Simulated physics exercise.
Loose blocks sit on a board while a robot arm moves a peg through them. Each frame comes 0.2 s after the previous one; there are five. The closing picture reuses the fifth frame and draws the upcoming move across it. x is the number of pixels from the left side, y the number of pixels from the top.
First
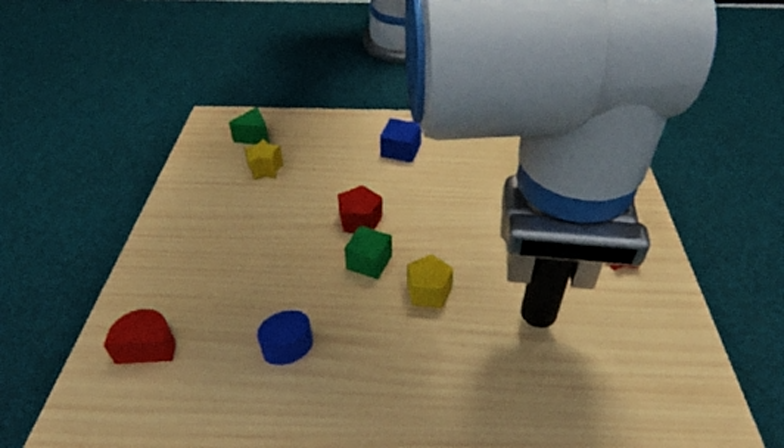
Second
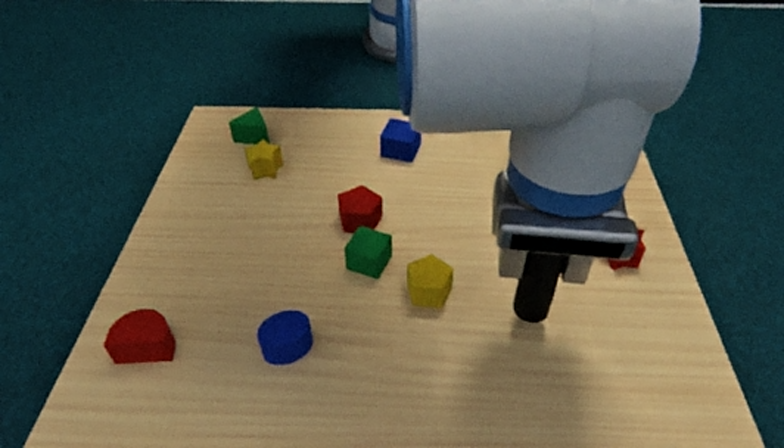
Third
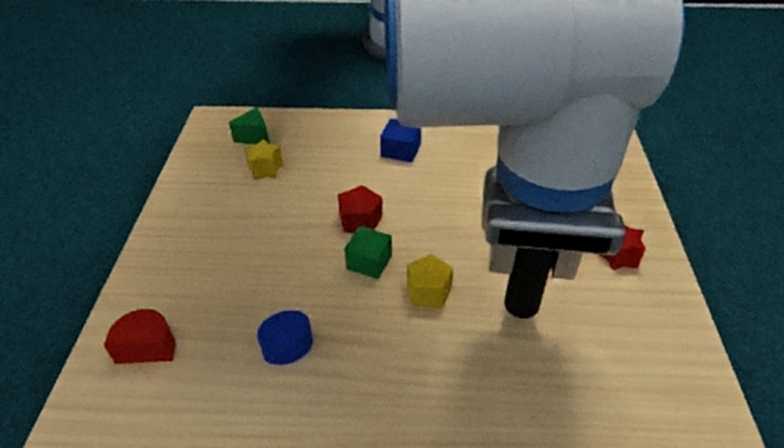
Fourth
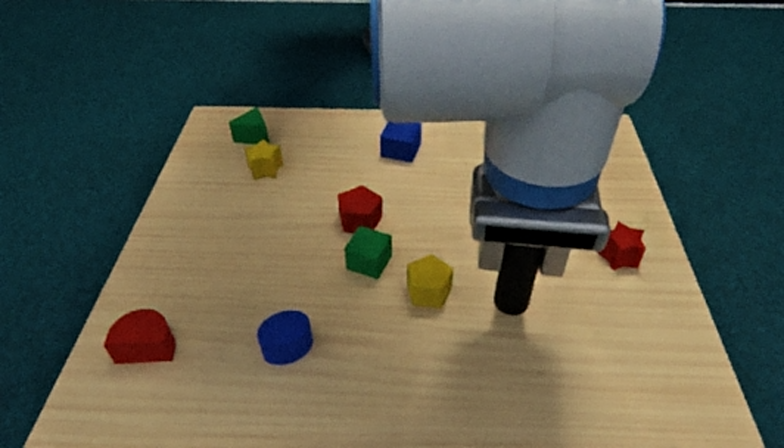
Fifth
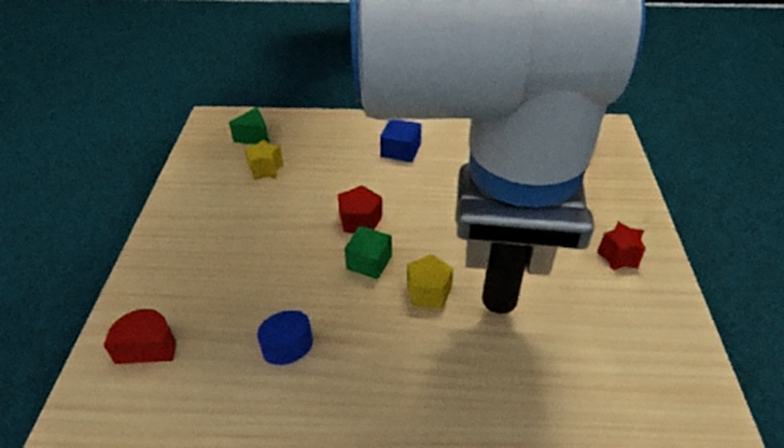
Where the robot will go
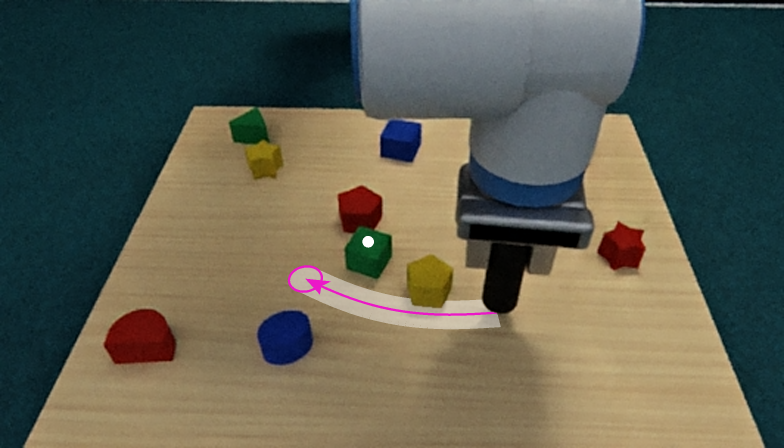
On a light wooden board scattered with small red, green, yellow and blue blocks, a robot arm slid its black peg a short way left, nearing a yellow pentagon, while the blocks stayed still.
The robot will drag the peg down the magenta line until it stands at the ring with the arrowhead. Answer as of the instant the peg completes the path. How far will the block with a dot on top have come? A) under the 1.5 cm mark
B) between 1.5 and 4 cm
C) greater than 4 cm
Option A.
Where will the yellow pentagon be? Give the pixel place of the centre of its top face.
At the end it should sit near (409, 262).
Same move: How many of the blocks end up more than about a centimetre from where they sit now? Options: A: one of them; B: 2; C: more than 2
Letter A.
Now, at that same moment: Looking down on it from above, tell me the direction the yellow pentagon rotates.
The twist is clockwise.
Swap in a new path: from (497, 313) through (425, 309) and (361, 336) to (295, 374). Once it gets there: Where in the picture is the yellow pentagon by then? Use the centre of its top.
I predict (406, 263).
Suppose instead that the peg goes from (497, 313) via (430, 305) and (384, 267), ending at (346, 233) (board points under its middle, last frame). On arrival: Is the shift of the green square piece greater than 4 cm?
It seems so.
The drawn path runs from (497, 313) through (428, 314) and (362, 302) to (305, 279); the dot is on the green square piece.
What follows on the original path. One third of the way, peg (428, 302); yellow pentagon (416, 266), turned 45° clockwise.
Two thirds of the way, peg (361, 290); yellow pentagon (409, 262), turned 75° clockwise.
At the end, peg (303, 266); green square piece not moved; yellow pentagon (409, 262), turned 75° clockwise.
